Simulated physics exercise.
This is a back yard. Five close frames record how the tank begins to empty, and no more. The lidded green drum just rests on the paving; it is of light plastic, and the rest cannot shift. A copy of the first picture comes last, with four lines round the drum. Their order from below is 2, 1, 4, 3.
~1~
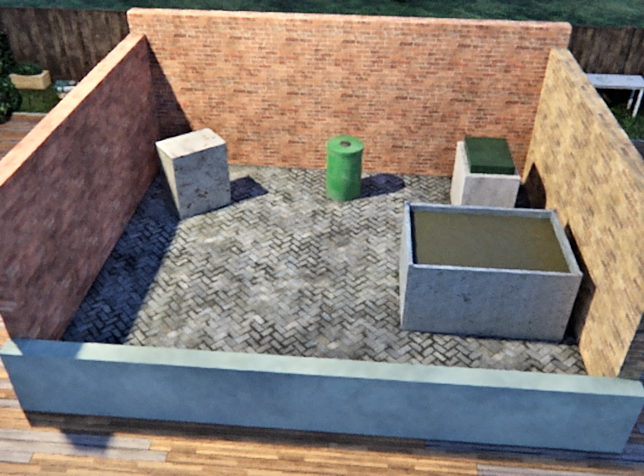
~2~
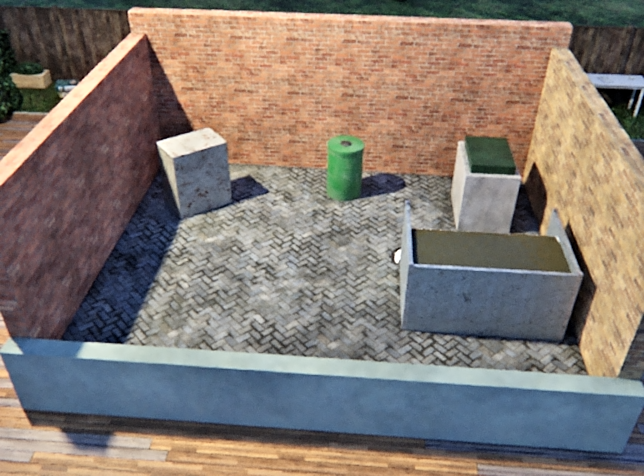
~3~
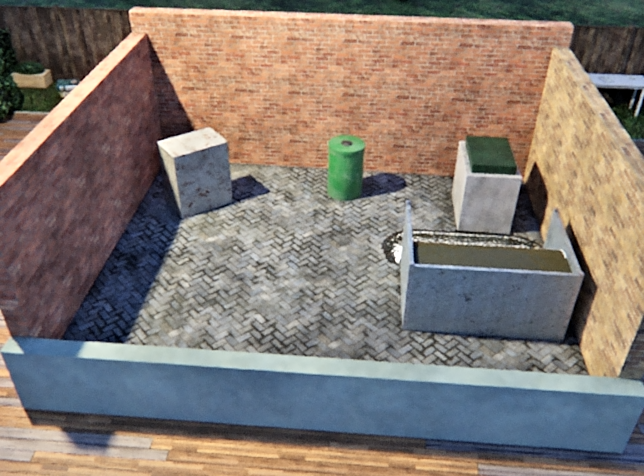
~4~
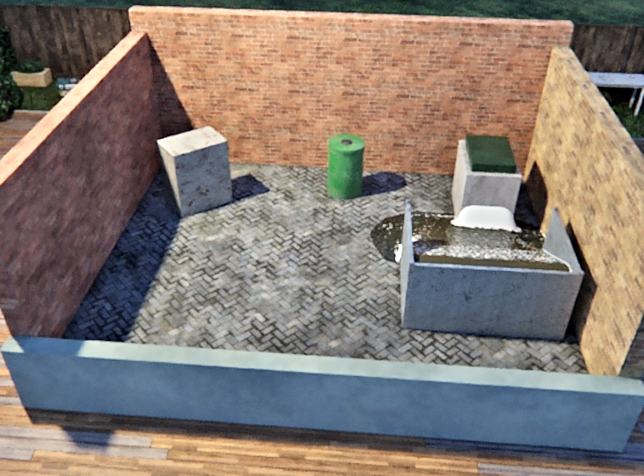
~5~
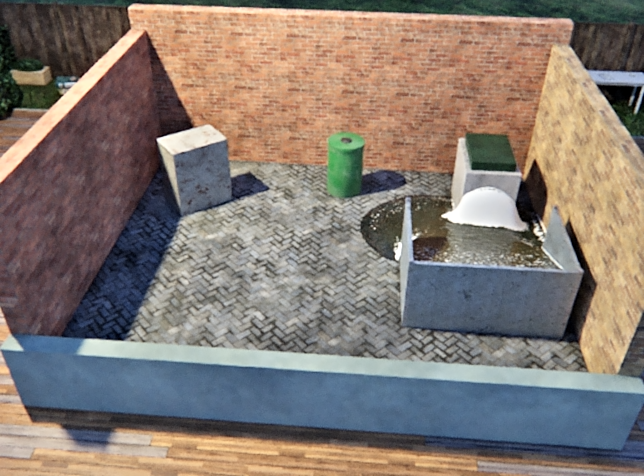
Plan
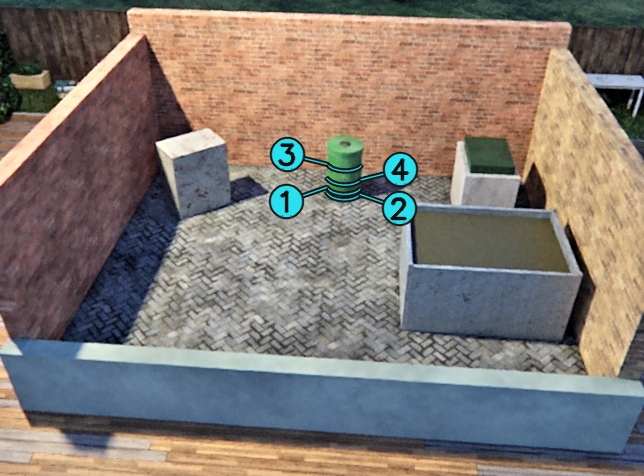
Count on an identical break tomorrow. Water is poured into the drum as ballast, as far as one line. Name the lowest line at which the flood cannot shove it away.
Choose 3.
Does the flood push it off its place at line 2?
Yes, it does.
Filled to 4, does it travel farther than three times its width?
No, it does not.
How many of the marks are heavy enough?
One of the four.
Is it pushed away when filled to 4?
Yes, that goes wrong.
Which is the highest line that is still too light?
The answer is 4.
In cyan, 1 at (342, 194); 2 at (342, 199); 3 at (343, 171); 4 at (343, 185); from the bottom up 2, 1, 4, 3.
If 1 is chosen, it is pushed about 5 times its own width away.
If 2 is chosen, it is pushed about 5 times its own width away.
If 3 is chosen, it does not move.
If 4 is chosen, it is pushed about its own width away.
